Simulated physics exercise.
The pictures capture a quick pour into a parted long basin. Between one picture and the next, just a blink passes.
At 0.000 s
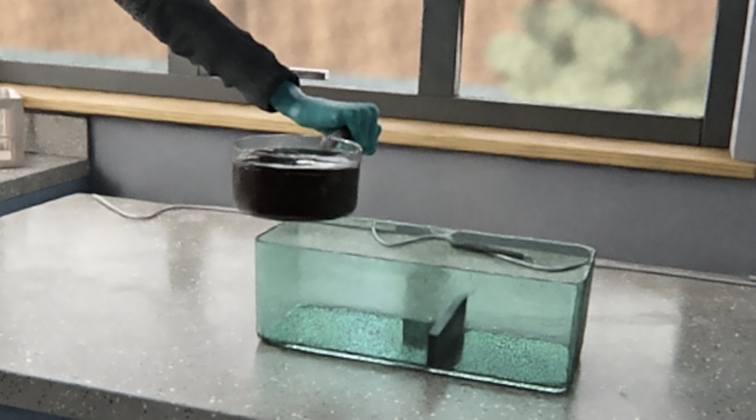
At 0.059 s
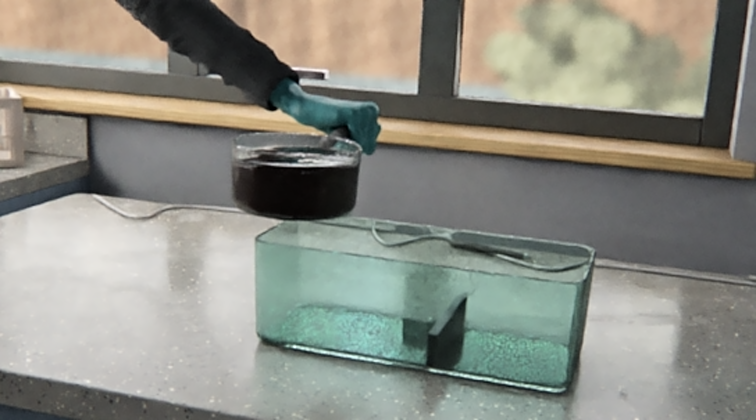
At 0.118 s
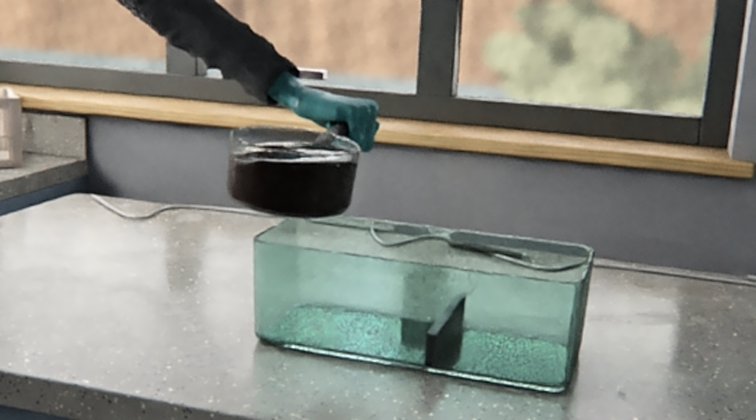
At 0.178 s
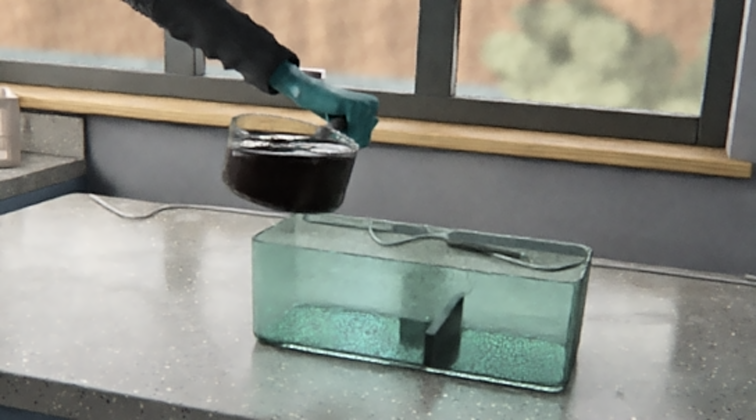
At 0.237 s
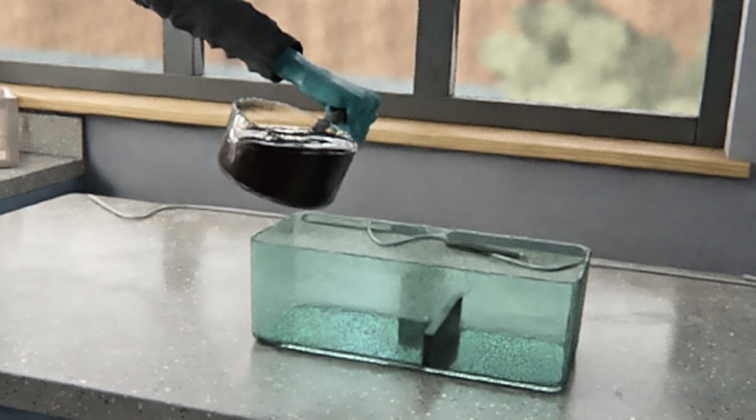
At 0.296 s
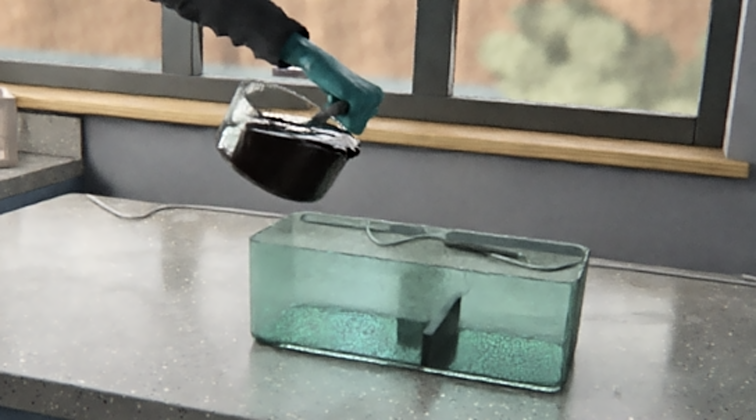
A teal-gloved hand on a dark-sleeved arm reaches in from the upper left above a speckled grey counter by a wood-silled window, seen from slightly above by a still camera. It grips a round clear glass bowl of dark liquid over a long greenish see-through basin with a dark divider and grainy bottom. The bowl, level at first, tilts steadily rightward, its left side rising as the liquid shifts toward the right rim.
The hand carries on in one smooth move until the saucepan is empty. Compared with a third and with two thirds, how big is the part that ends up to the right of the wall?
It is between the two.
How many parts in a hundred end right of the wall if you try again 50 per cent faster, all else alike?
It comes to some 45 in a hundred.
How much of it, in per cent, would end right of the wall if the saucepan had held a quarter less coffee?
About 30 %.
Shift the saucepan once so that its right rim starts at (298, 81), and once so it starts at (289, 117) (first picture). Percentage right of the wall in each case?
Close to 10 in a hundred, then close to 15 in a hundred.
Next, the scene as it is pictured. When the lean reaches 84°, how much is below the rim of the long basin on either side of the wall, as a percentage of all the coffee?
15 per cent left, 0 per cent right.
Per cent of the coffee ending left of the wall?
It comes to 55 per cent or so.
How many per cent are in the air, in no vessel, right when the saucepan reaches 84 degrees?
Share: Approx. 45 %.
A moment on, the saucepan is tipped on its side and 41 per cent is still to pour, 16 is left of the wall and 0 right of it.
Next, the saucepan is tipped right over and 7 per cent is still to pour, 34 is left of the wall and 49 right of it.
Then the saucepan is tipped right over and 1 per cent is still to pour, 52 is left of the wall and 43 right of it.
Later the saucepan is tipped right over and 0 per cent is still to pour, 55 is left of the wall and 43 right of it.
At rest 55 per cent lies left of the wall, 43 right of it and 2 outside.
